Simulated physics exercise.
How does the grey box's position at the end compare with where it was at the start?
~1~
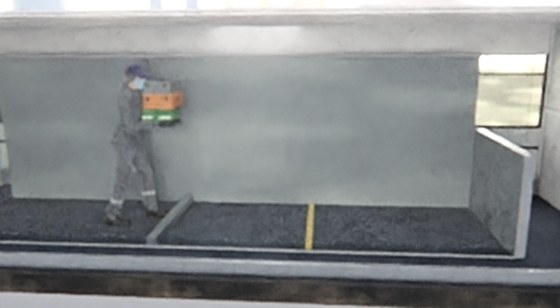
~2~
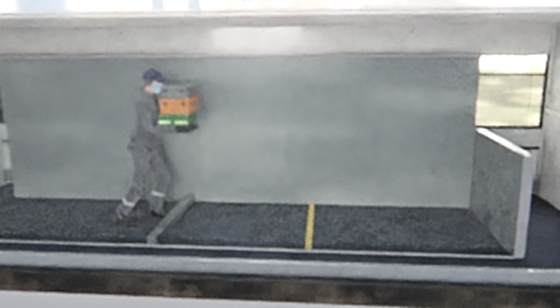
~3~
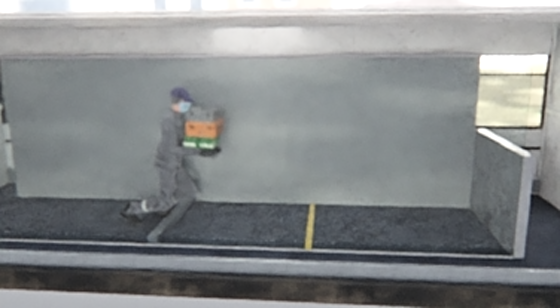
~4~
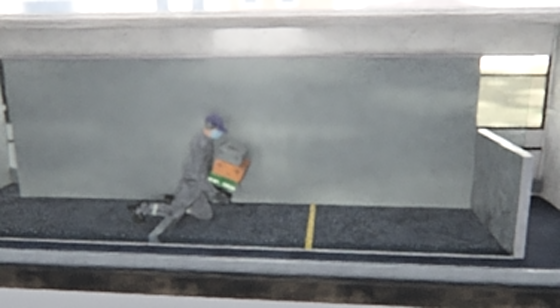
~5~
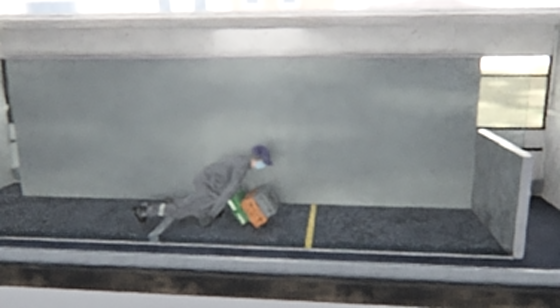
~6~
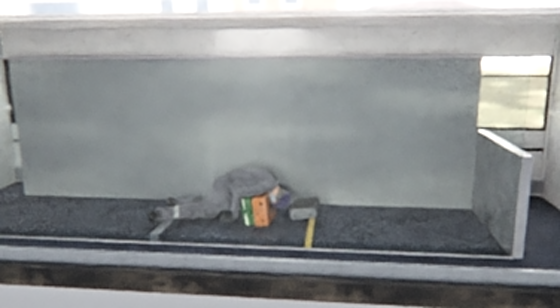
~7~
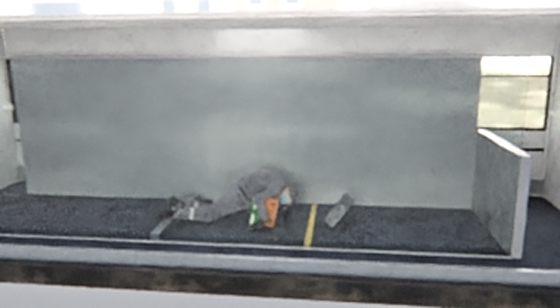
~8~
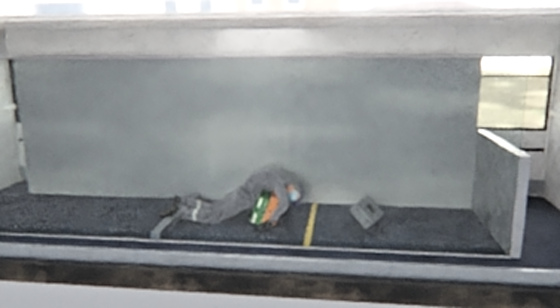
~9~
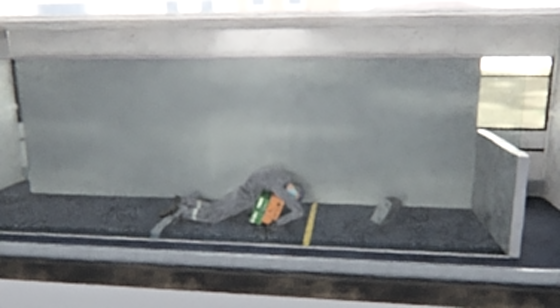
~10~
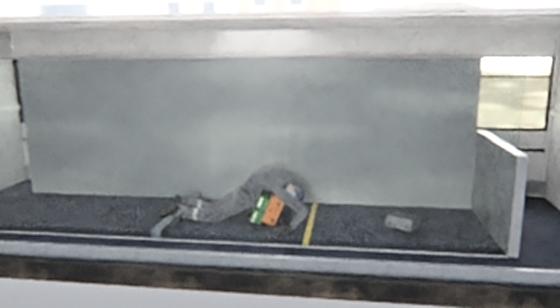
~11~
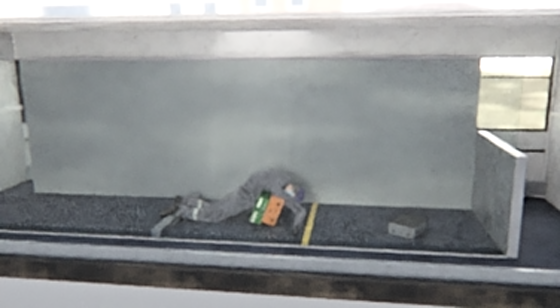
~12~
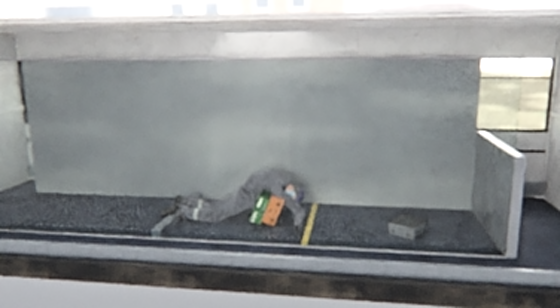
It started on top of the stack held up by the figure on the left, and it ended lying on the dark floor to the right, beyond the yellow line.
